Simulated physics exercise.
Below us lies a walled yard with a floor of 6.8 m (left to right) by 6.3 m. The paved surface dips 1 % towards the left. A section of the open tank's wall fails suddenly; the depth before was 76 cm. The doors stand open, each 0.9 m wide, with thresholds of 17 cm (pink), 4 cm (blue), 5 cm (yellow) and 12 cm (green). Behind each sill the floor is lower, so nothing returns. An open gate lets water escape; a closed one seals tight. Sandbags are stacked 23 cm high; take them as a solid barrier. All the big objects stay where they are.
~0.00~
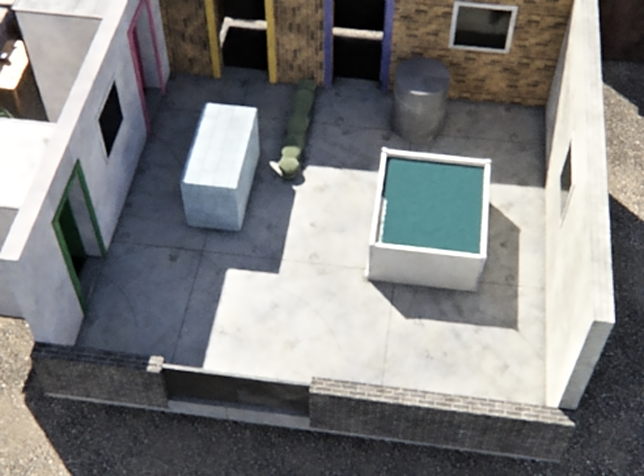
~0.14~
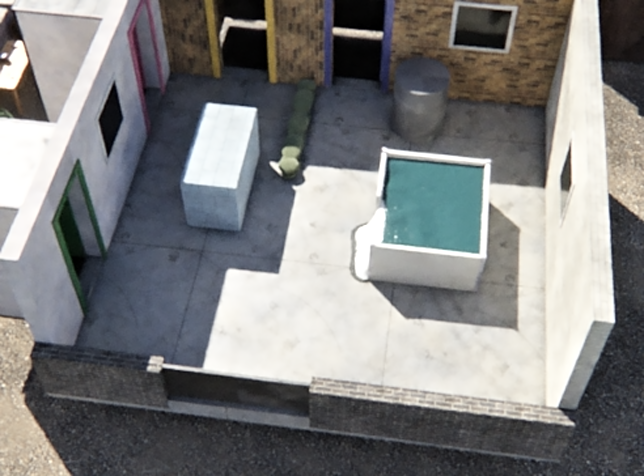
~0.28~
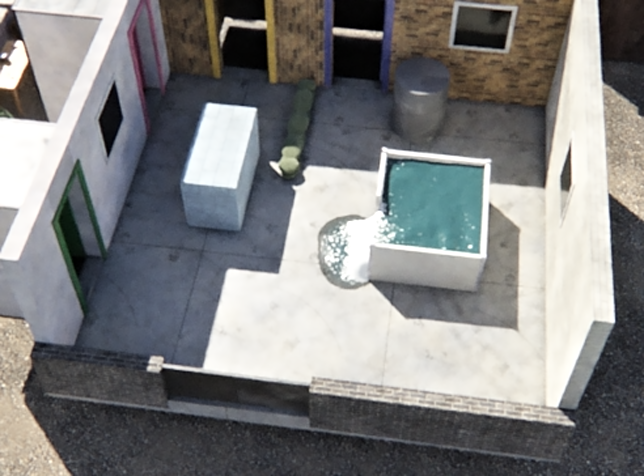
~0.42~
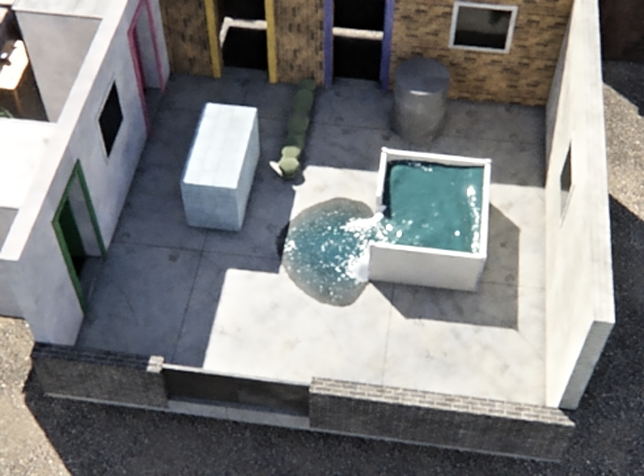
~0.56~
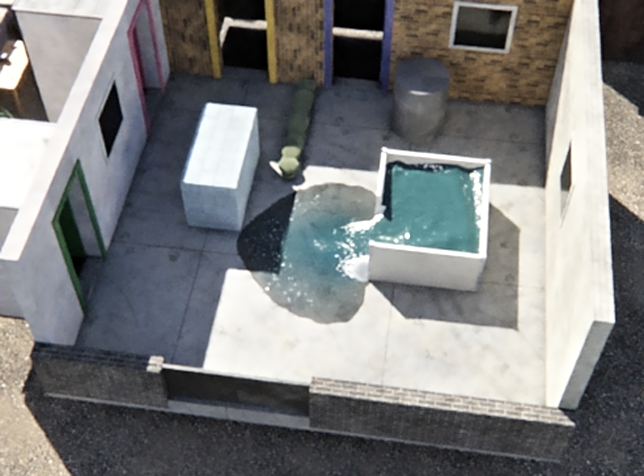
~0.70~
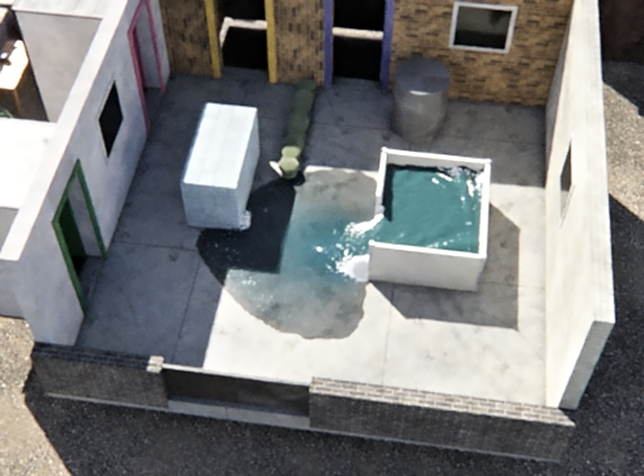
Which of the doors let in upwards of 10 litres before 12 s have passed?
Within that time: At the pink door it does not reach the limit; at the blue door it keeps below the limit; at the yellow door it exceeds the limit; at the green door it goes over the limit.
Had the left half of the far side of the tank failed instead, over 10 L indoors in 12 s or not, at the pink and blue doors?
Against that limit: Pink not over, blue above.
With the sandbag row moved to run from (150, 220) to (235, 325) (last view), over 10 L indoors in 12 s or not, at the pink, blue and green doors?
Against that limit: Pink not over, blue above, green not over.
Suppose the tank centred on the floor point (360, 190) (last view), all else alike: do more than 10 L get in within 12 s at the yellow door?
Then: Yellow over.
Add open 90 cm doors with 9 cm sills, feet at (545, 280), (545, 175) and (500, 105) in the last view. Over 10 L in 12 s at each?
In turn: Below, under, not over.
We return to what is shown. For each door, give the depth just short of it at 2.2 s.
In cm: Pink 0, blue 1, yellow 2, green 26.
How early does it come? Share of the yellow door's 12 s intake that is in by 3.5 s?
About 15 per cent.
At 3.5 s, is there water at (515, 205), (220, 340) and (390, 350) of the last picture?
In turn: Dry, wet, dry.
After 1.4 s water covers 30 % of the floor and is deepest (37 cm) near (364, 261); pink door not reached, blue door not reached, yellow door not reached, green door 13 cm at the sill, 0 L in.
After 2.2 s water covers 40 % of the floor and is deepest (43 cm) near (82, 362); pink door not reached, blue door not reached, yellow door not reached, green door 26 cm at the sill, 30 L in.
After 3.5 s water covers 55 % of the floor and is deepest (24 cm) near (124, 273); pink door 2 cm at the sill, 0 L in, blue door 3 cm at the sill, 0 L in, yellow door 11 cm at the sill, 29 L in, green door 21 cm at the sill, 98 L in.
After 7.0 s water covers 70 % of the floor and is deepest (16 cm) near (292, 112); pink door 15 cm at the sill, 0 L in, blue door 2 cm at the sill, 0 L in, yellow door 11 cm at the sill, 78 L in, green door 8 cm at the sill, 139 L in.
After 12.0 s water covers 90 % of the floor and is deepest (11 cm) near (146, 143); pink door 9 cm at the sill, 0 L in, blue door 2 cm at the sill, 0 L in, yellow door 10 cm at the sill, 180 L in, green door 9 cm at the sill, 139 L in.
